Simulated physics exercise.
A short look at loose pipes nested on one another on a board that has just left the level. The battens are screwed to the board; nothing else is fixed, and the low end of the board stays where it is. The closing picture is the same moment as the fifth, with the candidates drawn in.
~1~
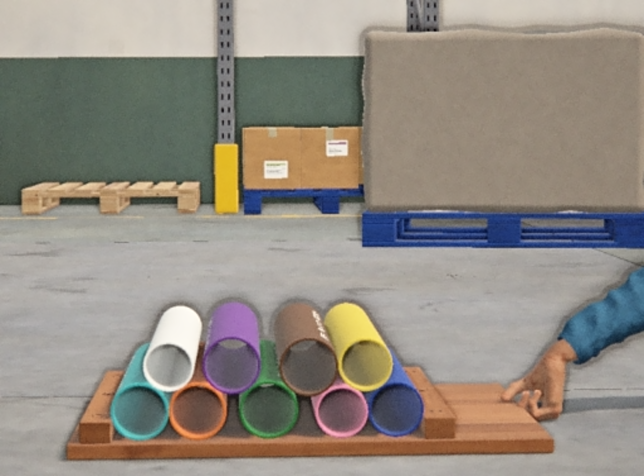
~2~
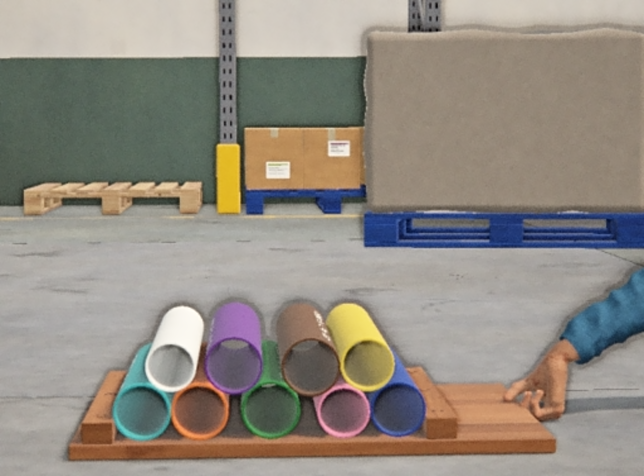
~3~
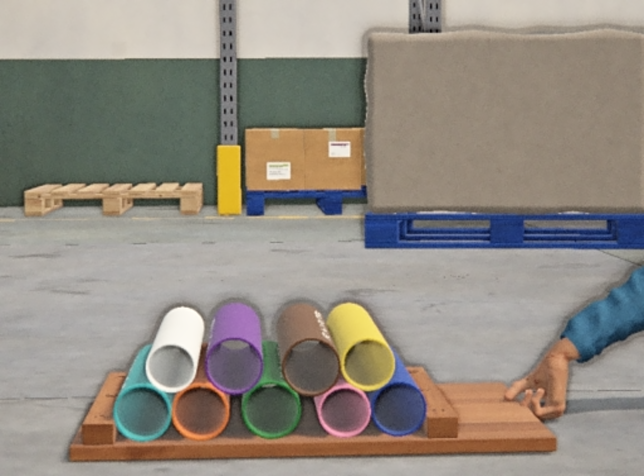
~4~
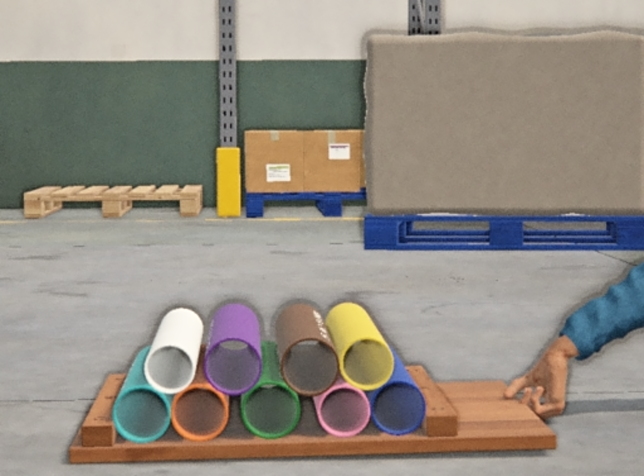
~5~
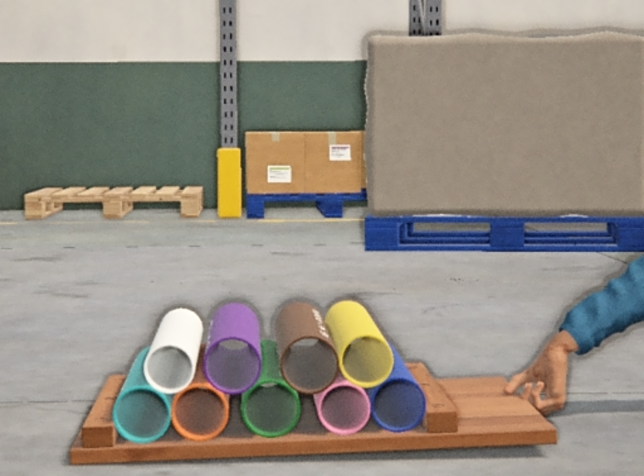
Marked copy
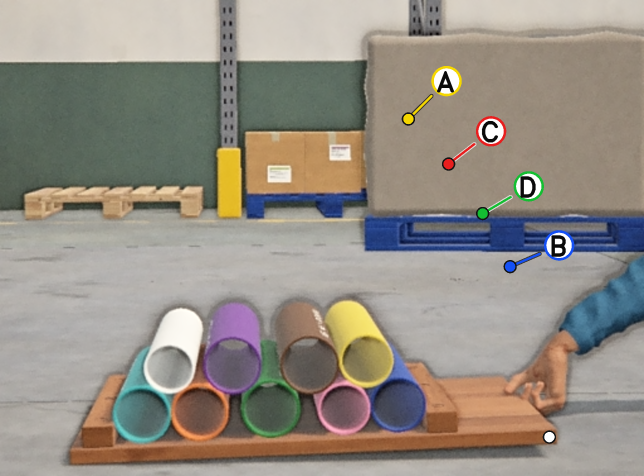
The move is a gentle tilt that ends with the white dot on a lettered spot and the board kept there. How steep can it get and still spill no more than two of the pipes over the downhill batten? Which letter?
Lift it to B and no more.
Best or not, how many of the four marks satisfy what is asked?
One of the four.
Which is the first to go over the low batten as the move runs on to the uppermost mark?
The white one.
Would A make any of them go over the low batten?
Yes.
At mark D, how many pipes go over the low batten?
It comes to four.
On the marked copy, A at (408, 119); B at (510, 267); C at (448, 164); D at (483, 213); the white dot at (549, 437).
With B. Early on, board at 15°.
Further on, board at 23°.
At the end, board at 23°, none over the low batten.
As for the rest, A four over the low batten (brown, white, purple, yellow); C four over the low batten (brown, white, purple, yellow); D four over the low batten (brown, white, purple, yellow).
